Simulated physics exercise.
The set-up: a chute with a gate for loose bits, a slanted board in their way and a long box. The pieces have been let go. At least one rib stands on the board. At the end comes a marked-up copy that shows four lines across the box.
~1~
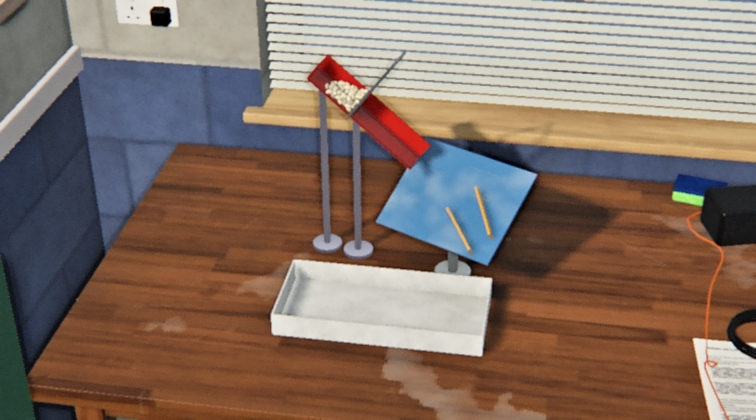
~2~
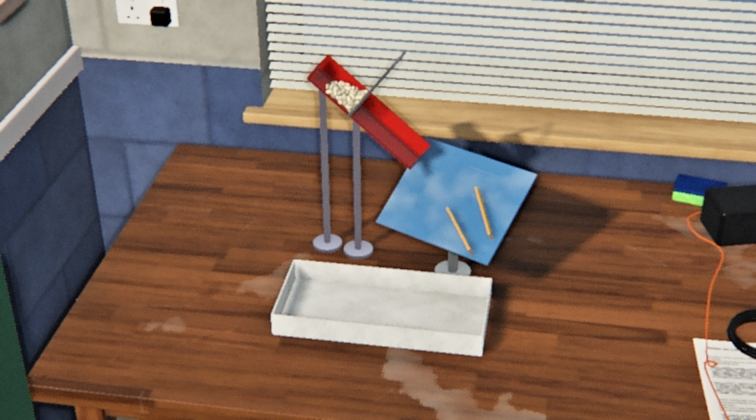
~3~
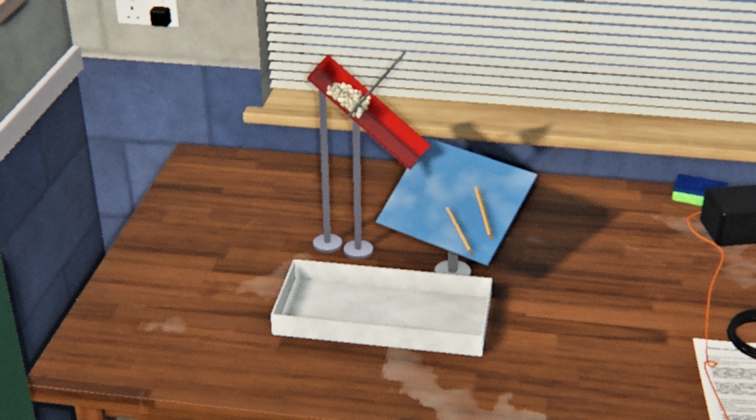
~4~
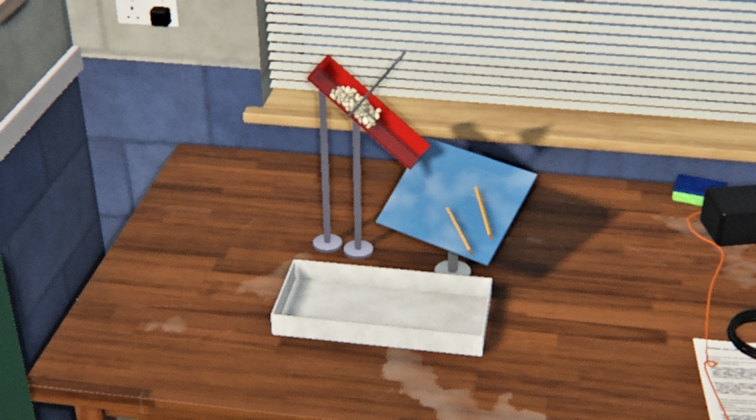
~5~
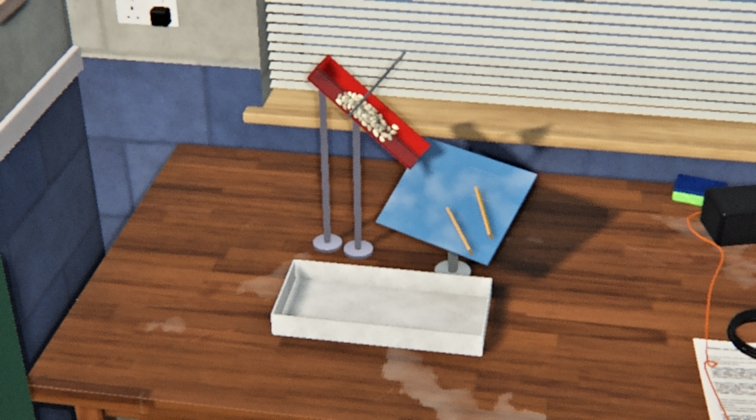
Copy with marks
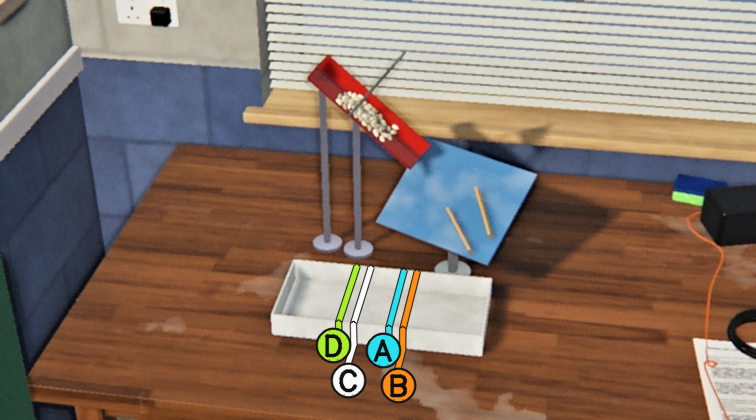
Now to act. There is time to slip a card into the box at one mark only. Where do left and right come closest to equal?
Go for B.
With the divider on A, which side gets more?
More lands on the right.
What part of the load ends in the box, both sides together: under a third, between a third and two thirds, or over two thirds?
Over two thirds.
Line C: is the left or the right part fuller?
The right side.
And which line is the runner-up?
Here it is line A.
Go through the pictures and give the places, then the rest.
In the first picture, load behind the gate (345, 96), white beans; lip of the chute (415, 163), sloping fairly steeply.
In the second picture, middle of the board (455, 198), tilted fairly steeply; middle of its low edge (430, 243); of its high edge (480, 155).
In the third picture, front corners of the box (272, 315) and (482, 336), empty; front of the load (366, 108).
In the fourth picture, middle of the load (360, 104); its front (373, 123), roughly a quarter of the way to the lip; rib from (476, 187) to (489, 234); rib from (447, 208) to (469, 250).
In the fifth picture, middle of the load (368, 113); its front (389, 137), roughly half of the way to the lip.
On the marked copy, line A crosses the front rim at (388, 327); line B crosses the front rim at (402, 328); line C crosses the front rim at (353, 323); line D crosses the front rim at (338, 321).
If A is chosen, of what is caught, about a tenth on the left of the divider, the larger part on the right.
If B is chosen, of what is caught, roughly a third on the left of the divider, roughly two thirds on the right.
If C is chosen, of what is caught, not one piece on the left of the divider, every piece on the right.
If D is chosen, of what is caught, not one piece on the left of the divider, every piece on the right.
